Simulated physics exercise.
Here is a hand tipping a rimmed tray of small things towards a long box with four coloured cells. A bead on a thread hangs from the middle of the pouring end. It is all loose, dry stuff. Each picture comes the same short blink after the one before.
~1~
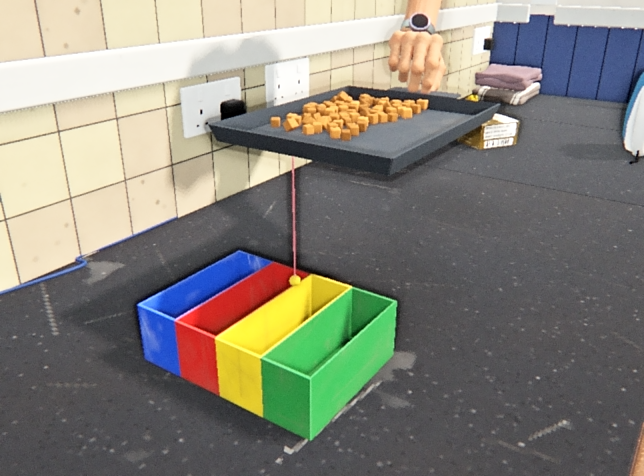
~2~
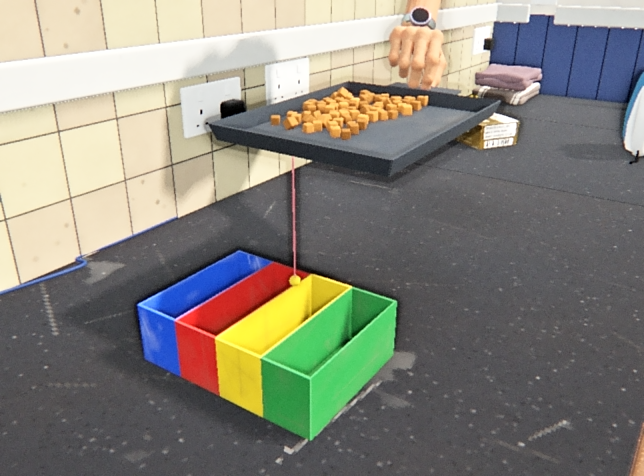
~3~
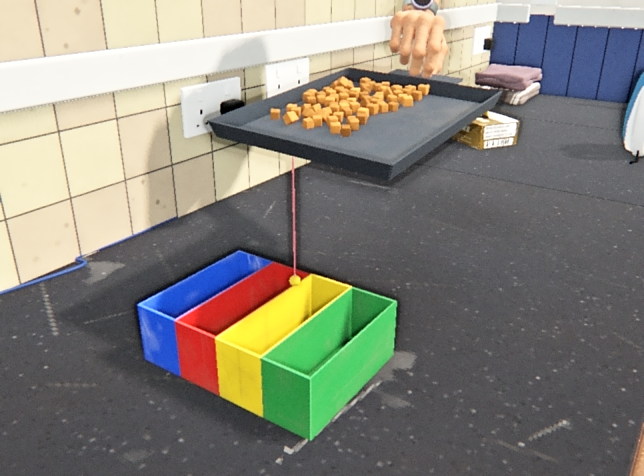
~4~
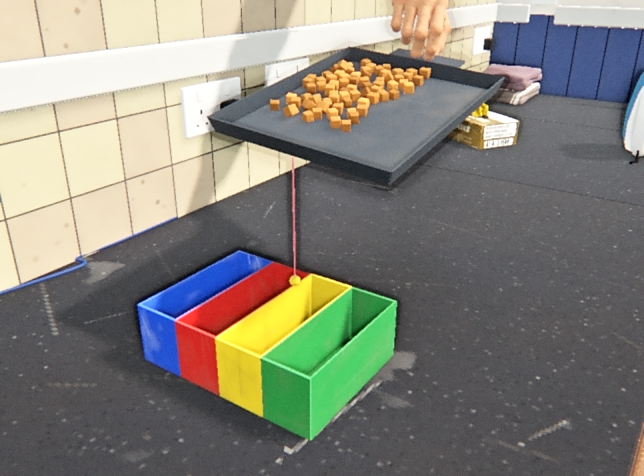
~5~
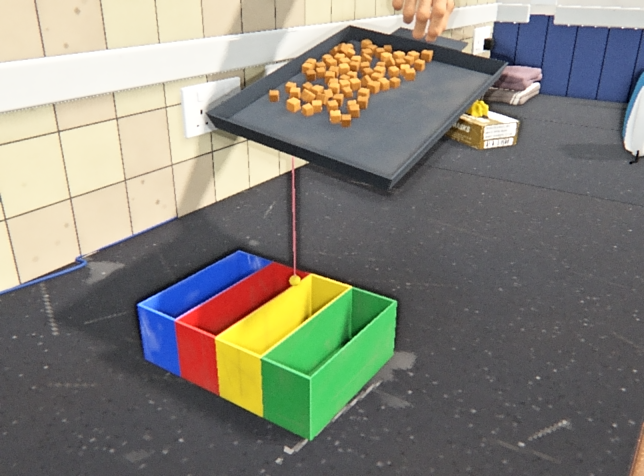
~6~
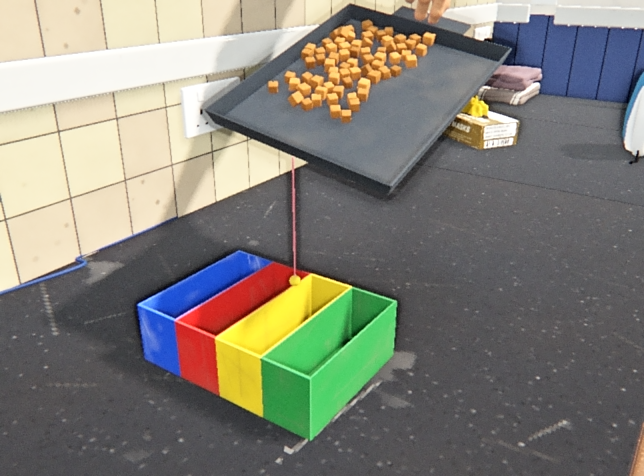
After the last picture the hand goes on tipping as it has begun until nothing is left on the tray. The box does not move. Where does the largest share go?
The green cell gets the most.
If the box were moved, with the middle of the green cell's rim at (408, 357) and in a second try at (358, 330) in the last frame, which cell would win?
The first try: Yellow. The second: That green cell.
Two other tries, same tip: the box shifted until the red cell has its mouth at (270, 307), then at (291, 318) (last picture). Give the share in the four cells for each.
Near 80 % and 90 %.
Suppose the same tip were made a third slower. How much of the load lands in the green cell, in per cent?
Roughly 40 in a hundred.
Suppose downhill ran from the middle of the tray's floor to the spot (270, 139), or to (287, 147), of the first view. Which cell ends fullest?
In turn: That blue cell; the cell in blue.
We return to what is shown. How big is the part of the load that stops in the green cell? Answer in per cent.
Some 30 per cent.
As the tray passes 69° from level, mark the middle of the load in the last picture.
Close to (365, 188).
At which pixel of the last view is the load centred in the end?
Around (353, 409).
Shortly afterwards, tray tipped steeply; near two thirds on the tray; near a quarter falling or outside the box.
Next, tray tipped past a quarter turn; near a quarter in the green cell; only a few in the yellow cell; near two thirds falling or outside the box.
Some moments later, tray tipped past a quarter turn; near a third in the green cell; only a few in the yellow cell; near two thirds falling or outside the box.
In the end, tray tipped past a quarter turn; near a third in the green cell; only a few in the yellow cell; none at all in the red cell; none at all in the blue cell; near two thirds outside the box.
